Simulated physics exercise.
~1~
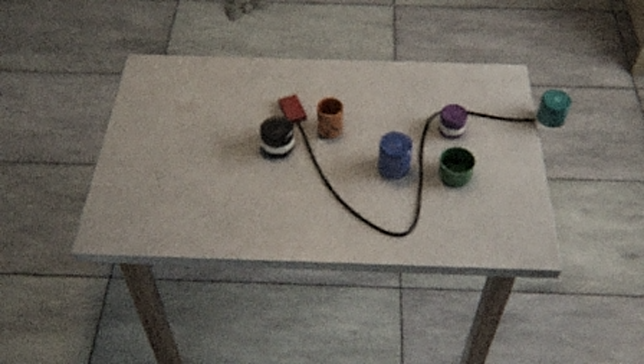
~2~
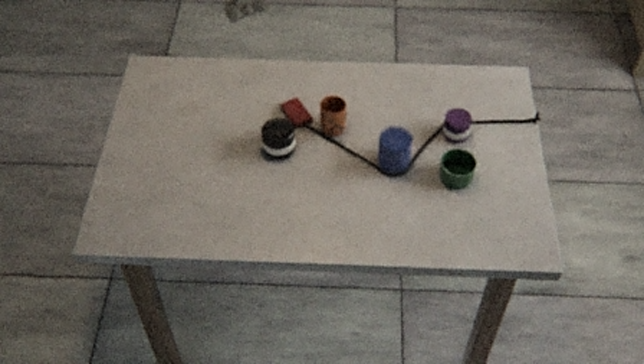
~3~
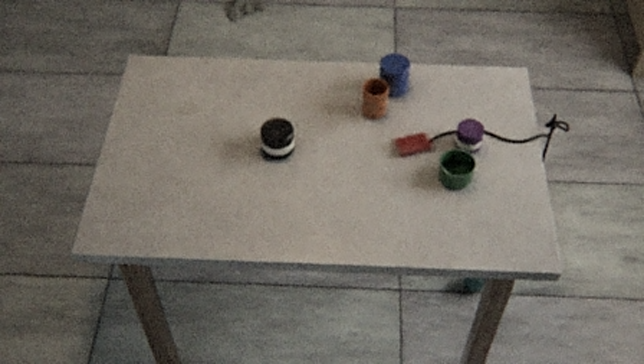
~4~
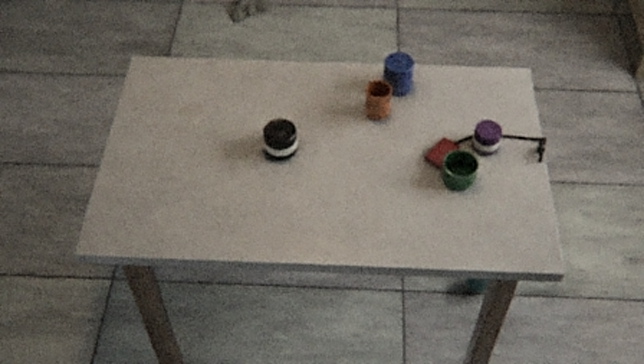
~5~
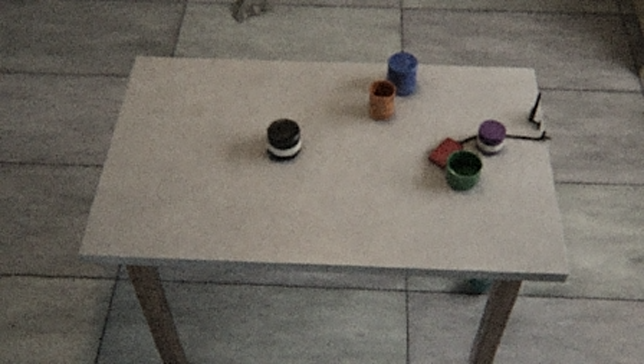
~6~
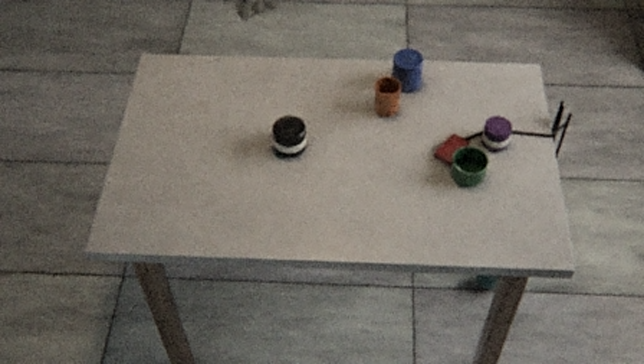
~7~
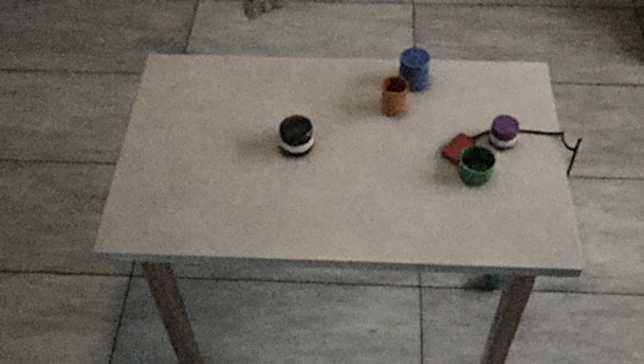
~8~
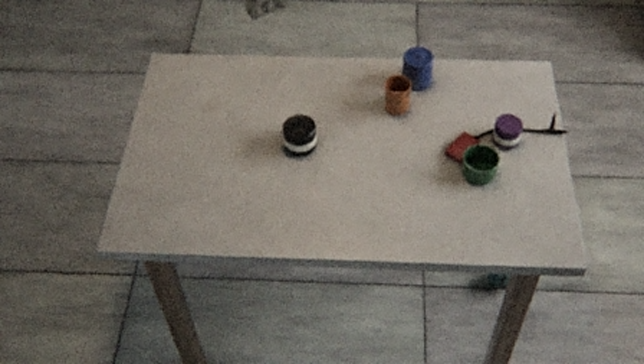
A black cable loops across a pale table, seen from above on a grey tiled floor, running from a small red phone past other things to a teal speaker at the right edge. A black tin sits left of centre, with an orange mug, a blue tub, a green mug and a purple tin farther right. The speaker drops off the edge and the cable pulls tight against the tub. The tub ends up near the back edge, the orange mug shifts right, and the phone slides far right. Finally the phone rests by the green mug and purple tin, still on the table, while the speaker lies on the floor below.
